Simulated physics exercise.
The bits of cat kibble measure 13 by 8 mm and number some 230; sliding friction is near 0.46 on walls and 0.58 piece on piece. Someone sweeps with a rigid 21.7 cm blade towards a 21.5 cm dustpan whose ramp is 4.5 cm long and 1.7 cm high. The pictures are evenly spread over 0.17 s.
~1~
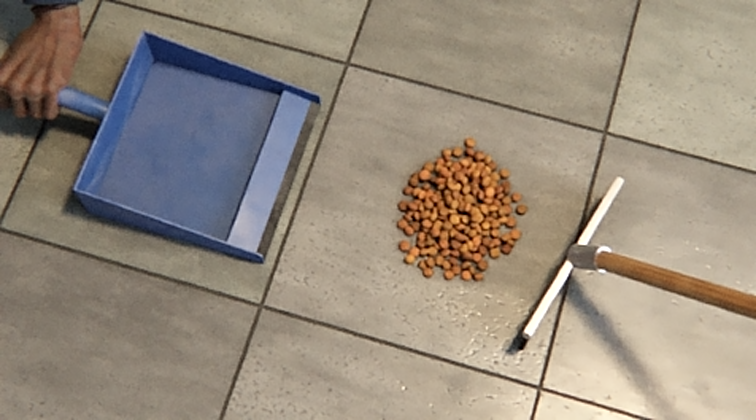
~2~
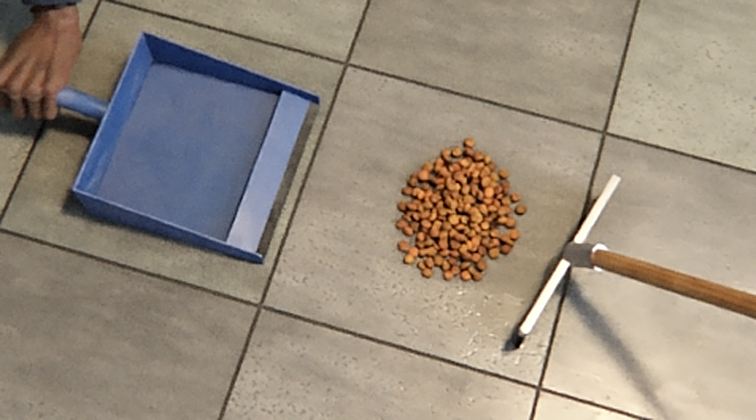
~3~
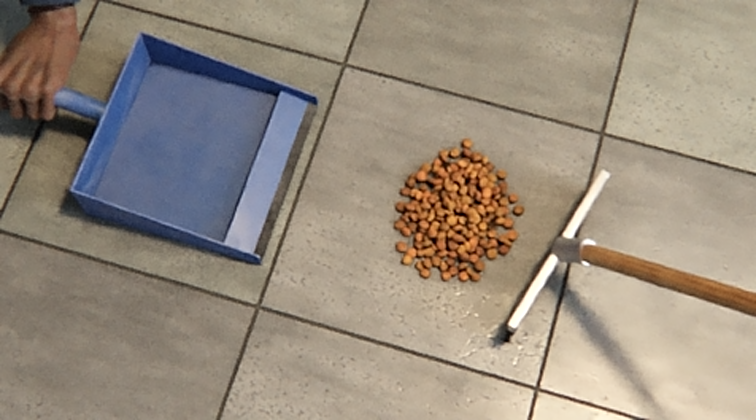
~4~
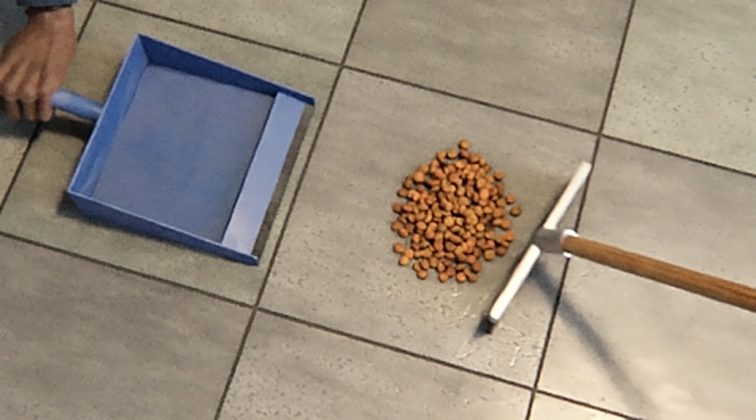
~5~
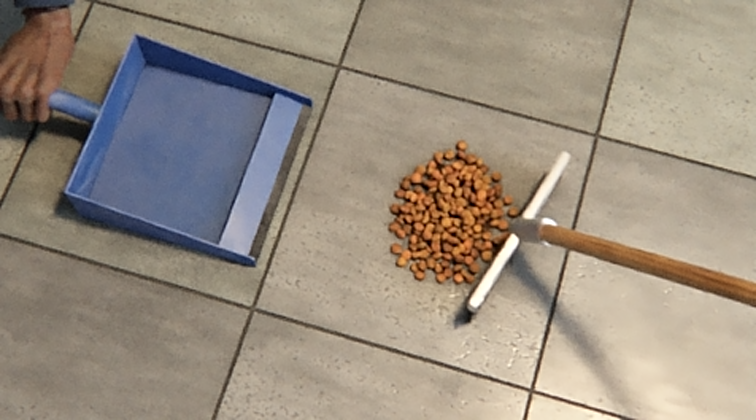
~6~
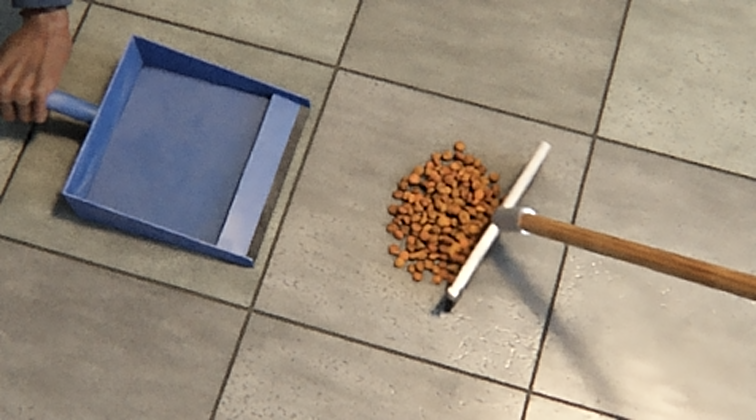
A floor of large grey tiles with dark joints is seen from above at a slant, the view drifting very slightly. A hand at the upper left holds a blue dustpan, a heap of orange-brown kibble lies near the middle, and a white blade on a wooden handle stands to its right. The blade slides left, slowly then faster, meeting the heap and pushing its right-hand pieces leftward.
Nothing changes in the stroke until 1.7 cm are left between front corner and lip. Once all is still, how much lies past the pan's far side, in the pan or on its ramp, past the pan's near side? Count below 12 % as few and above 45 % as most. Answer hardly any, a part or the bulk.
Far side: A part, pan: A part, near side: Hardly any.
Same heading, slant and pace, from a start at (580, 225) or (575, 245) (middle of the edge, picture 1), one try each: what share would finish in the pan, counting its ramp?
About 15 and 20 per cent.
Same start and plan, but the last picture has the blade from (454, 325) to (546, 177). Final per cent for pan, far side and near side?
Pan 5, far 10, near 0.
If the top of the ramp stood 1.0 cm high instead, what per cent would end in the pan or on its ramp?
In that case some 25 per cent.
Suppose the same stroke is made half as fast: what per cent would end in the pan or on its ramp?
Then about 15 per cent.
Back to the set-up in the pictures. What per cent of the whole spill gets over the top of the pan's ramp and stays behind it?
Roughly 0 per cent.
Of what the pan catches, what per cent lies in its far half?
About 80 per cent.
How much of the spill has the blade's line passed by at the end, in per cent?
About 5 per cent.
Then, 0.16 s after the last picture, middle of the blade 15 cm from the lip; 0 % over the lip, far side 15 %, near side 0 %.
Then, 0.27 s after the last picture, middle of the blade 7 cm from the lip; 0 % over the lip, far side 30 %, near side 0 %.
Then, 0.51 s after the last picture, middle of the blade 5 cm from the lip; 20 % over the lip, far side 35 %, near side 0 %.
In the end, far side 35 %, pan 20 %, near side 0 %, in front of the lip or behind the blade 40 %.
